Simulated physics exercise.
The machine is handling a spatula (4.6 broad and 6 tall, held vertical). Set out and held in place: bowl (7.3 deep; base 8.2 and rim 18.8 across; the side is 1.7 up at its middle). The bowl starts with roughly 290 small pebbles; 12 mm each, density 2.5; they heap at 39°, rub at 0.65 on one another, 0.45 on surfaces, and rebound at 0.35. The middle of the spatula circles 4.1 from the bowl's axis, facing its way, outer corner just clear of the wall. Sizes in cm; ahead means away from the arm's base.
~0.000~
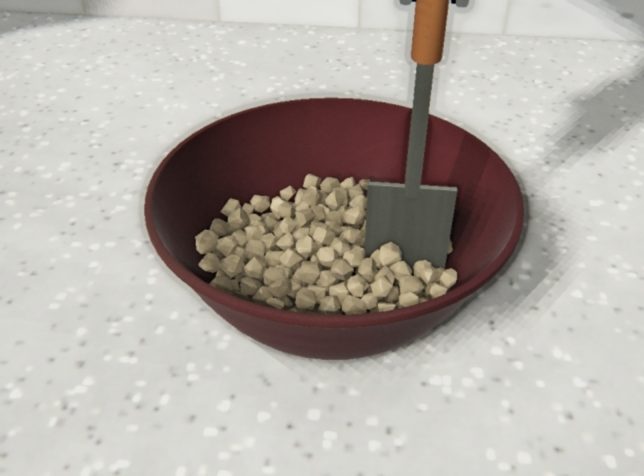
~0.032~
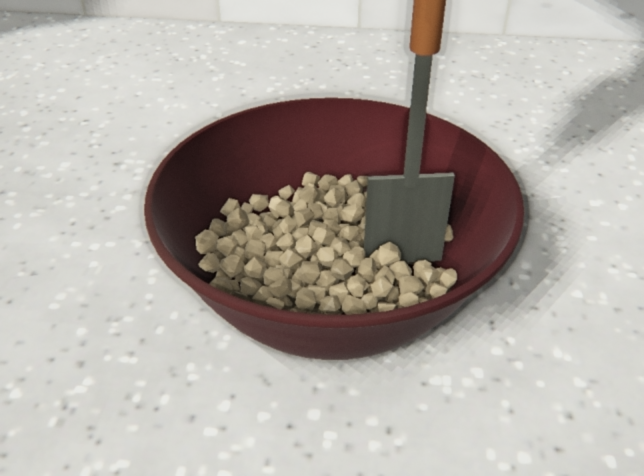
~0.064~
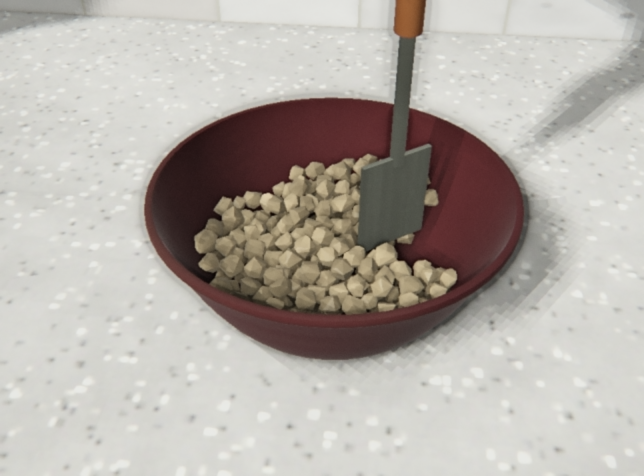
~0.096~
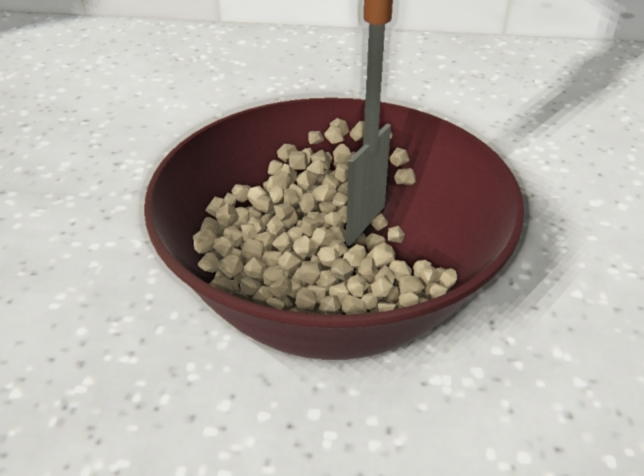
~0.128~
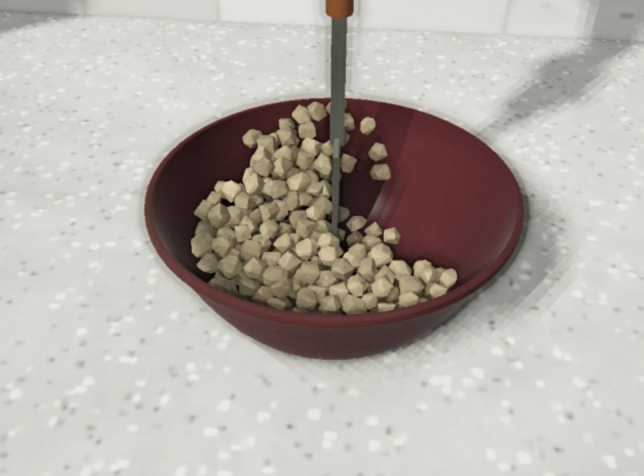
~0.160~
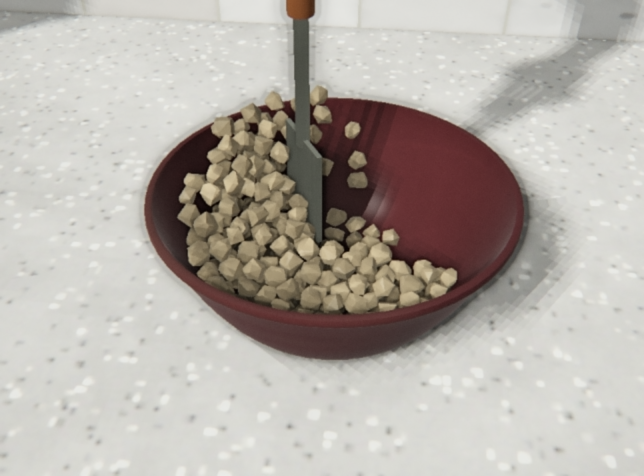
A spatula sweeps leftward around the inside of a dark red bowl, pushing small pebbles.
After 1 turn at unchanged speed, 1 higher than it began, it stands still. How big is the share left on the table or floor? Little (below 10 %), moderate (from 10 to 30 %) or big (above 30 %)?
Answer: Moderate; from 10 to 30 % of the small pebbles finish on the table or floor.
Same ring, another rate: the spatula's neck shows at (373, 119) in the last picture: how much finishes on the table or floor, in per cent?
About 5 per cent.
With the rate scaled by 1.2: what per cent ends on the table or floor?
About 30 per cent.
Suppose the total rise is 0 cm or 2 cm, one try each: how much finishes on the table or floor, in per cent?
About 20 and 15 per cent.
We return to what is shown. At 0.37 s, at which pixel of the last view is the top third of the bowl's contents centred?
At about (416, 262).
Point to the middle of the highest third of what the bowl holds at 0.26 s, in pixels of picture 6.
Near (245, 258).
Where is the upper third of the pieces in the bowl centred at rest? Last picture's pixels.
Around (408, 198).
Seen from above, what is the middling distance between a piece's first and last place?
Some 9 cm.
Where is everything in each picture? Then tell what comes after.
In the first frame, spatula neck at (415, 161), 0° round; upper third of the load around (318, 247), from x 205 to 450, top at y 180; 287 in the bowl.
In the second frame, spatula neck at (414, 152), 11° round; upper third of the load around (328, 241), from x 205 to 450, top at y 180.
In the third frame, spatula neck at (399, 132), 38° round; upper third of the load around (324, 224), from x 205 to 450, top at y 165.
In the fourth frame, spatula neck at (372, 118), 66° round; upper third of the load around (311, 203), from x 205 to 450, top at y 130.
In the fifth frame, spatula neck at (338, 111), 93° round; upper third of the load around (286, 191), from x 205 to 450, top at y 105.
In the sixth frame, spatula neck at (303, 113), 121° round; upper third of the load around (261, 188), from x 190 to 450, top at y 95; 287 in the bowl.
By 0.26 s, 210° round, highest piece 10 above the table; 278 in the bowl, 9 in flight or on the tool.
By 0.37 s, 298° round, highest piece 13 above the table; 263 in the bowl, 9 on the table or floor, 15 in flight or on the tool.
By 0.62 s, 0° round, highest piece 8 above the table; 244 in the bowl, 43 on the table or floor.
By 1.32 s, 0° round, highest piece 8 above the table; 244 in the bowl, 43 on the table or floor.
Final count, 244 in the bowl, 43 on the table or floor. That is 15 % on the table or floor.
